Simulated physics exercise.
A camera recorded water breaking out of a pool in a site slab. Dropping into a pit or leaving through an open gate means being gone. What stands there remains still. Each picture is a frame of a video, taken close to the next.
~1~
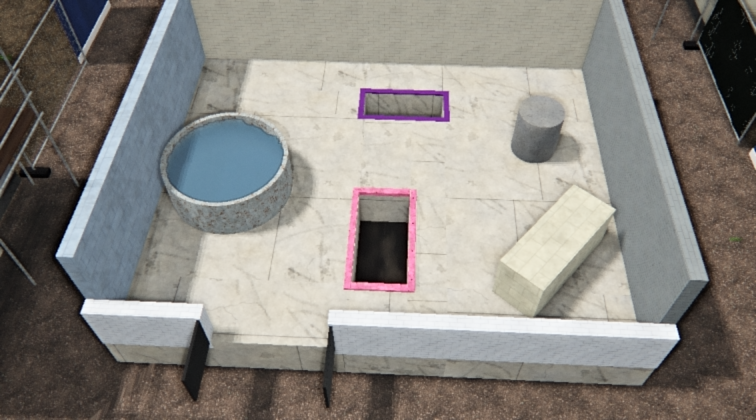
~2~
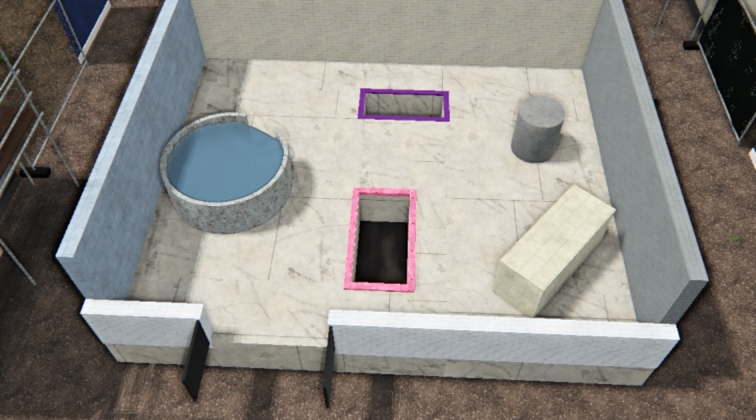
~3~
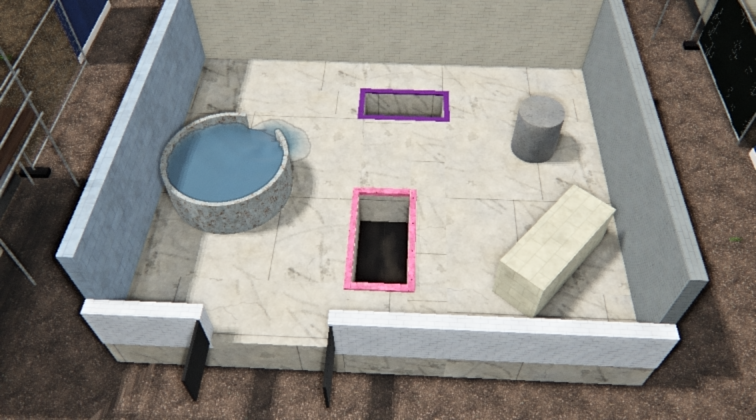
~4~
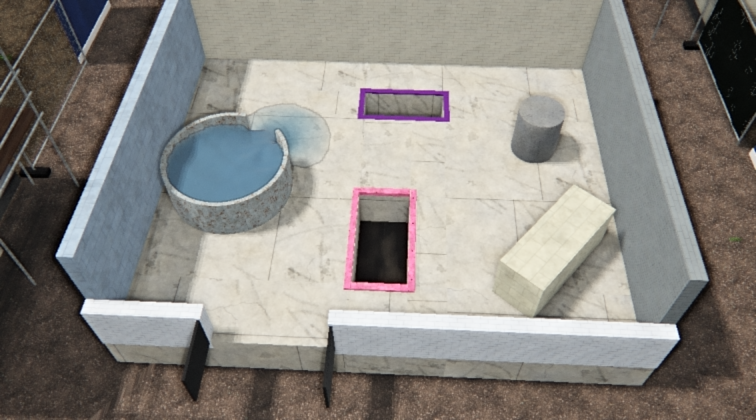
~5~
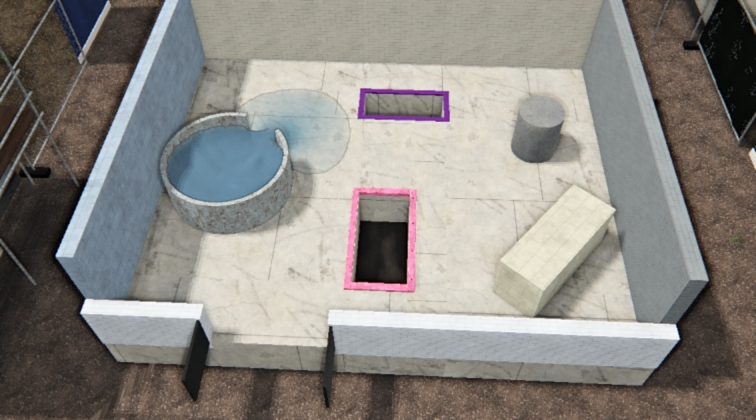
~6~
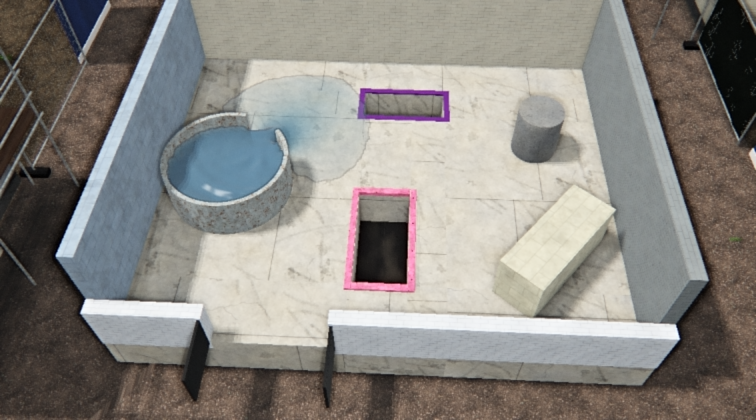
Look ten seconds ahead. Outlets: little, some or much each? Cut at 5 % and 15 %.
The gate: Little. The pink pit: Little. The purple pit: Much.
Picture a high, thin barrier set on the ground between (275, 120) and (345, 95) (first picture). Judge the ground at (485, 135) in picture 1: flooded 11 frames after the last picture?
Verdict: The spot is submerged.
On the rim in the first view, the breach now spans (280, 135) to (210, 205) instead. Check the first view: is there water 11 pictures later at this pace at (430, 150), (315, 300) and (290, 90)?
First spot submerged, second spot submerged, third spot spared.
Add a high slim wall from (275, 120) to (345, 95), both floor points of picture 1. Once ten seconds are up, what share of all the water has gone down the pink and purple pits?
I'd give pink roughly 0 % and purple roughly 35 %.
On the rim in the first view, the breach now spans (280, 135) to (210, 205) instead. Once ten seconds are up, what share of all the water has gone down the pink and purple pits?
Pink 35 %, purple 2 %.
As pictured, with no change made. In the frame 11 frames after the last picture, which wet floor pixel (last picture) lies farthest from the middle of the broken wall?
At roughly (507, 70).
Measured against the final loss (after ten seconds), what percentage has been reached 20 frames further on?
My guess would be around 40 percent.
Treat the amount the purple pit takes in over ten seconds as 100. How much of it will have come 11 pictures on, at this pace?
My figure is 20 in a hundred.
A moment on, water covers 20 % of the floor; the gate 0 %, the pink pit 0 %, the purple pit 2 %.
Next, water covers 30 % of the floor; the gate 0 %, the pink pit 0 %, the purple pit 6 %.
Then, water covers 40 % of the floor; the gate 0 %, the pink pit 0 %, the purple pit 11 %.
Later, water covers 55 % of the floor; the gate 0 %, the pink pit 0 %, the purple pit 20 %.
In the end, water covers 70 % of the floor; the gate 0 %, the pink pit 0 %, the purple pit 28 %.
